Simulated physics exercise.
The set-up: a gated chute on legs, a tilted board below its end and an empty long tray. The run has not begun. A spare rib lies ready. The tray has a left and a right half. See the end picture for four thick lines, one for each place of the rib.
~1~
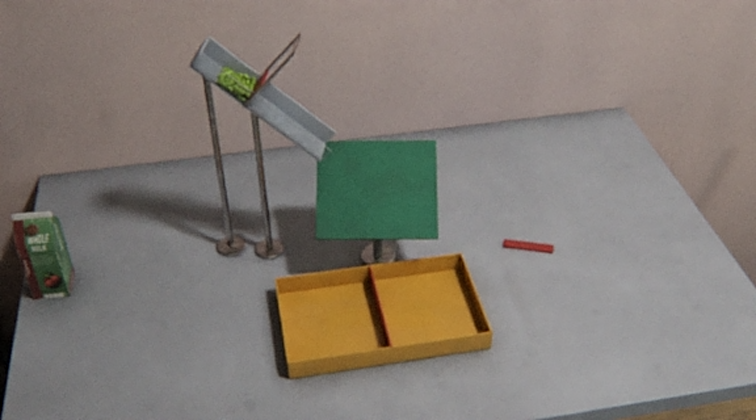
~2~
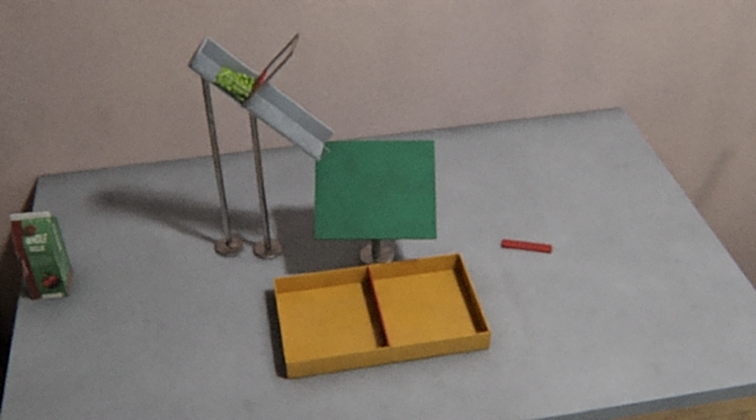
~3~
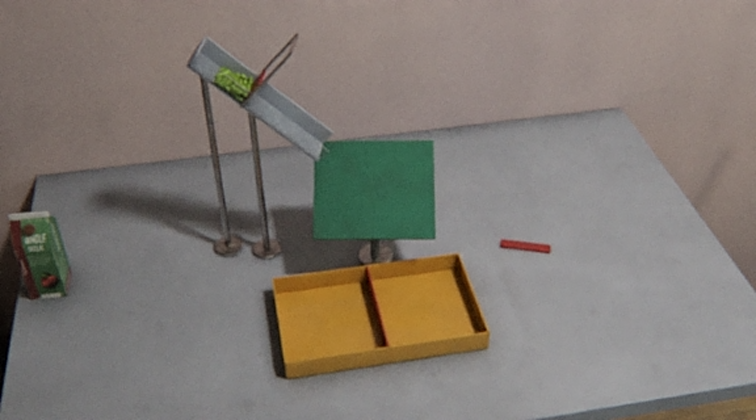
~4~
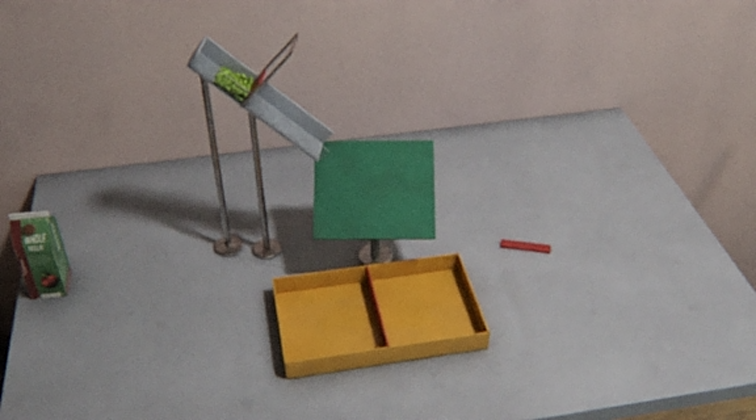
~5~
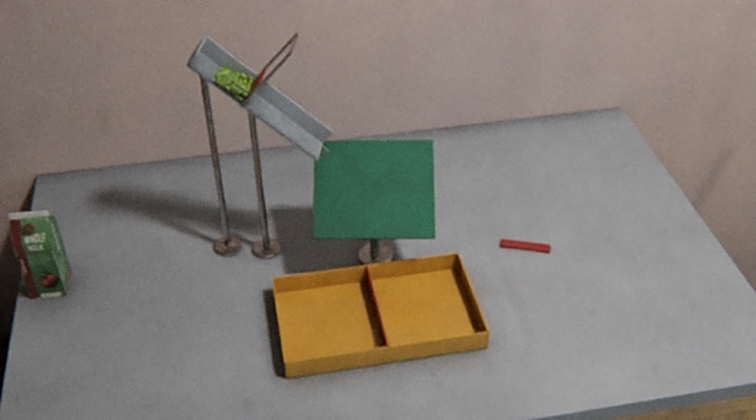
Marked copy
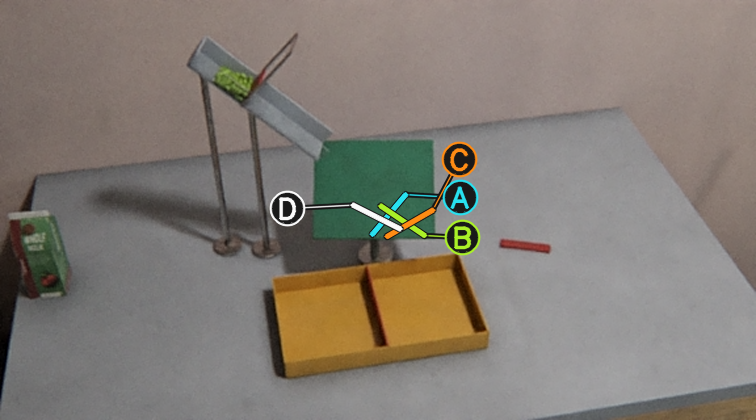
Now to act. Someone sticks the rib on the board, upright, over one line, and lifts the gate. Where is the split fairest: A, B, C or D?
I would pick line C.
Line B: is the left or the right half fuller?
The right half.
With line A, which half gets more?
More lands on the left.
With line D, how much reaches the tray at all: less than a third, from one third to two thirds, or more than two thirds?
Line D gives more than two thirds.
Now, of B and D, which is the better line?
That is line B.
On the marked copy, line A from (405, 194) to (372, 234); line B from (380, 206) to (424, 235); line C from (432, 210) to (387, 236); line D from (353, 205) to (400, 228).
For line A, of what is caught, almost all in the left half, just a few in the right.
For line B, of what is caught, roughly a quarter in the left half, the larger part in the right.
For line C, of what is caught, roughly half in the left half, roughly half in the right.
For line D, of what is caught, just a few in the left half, almost all in the right.
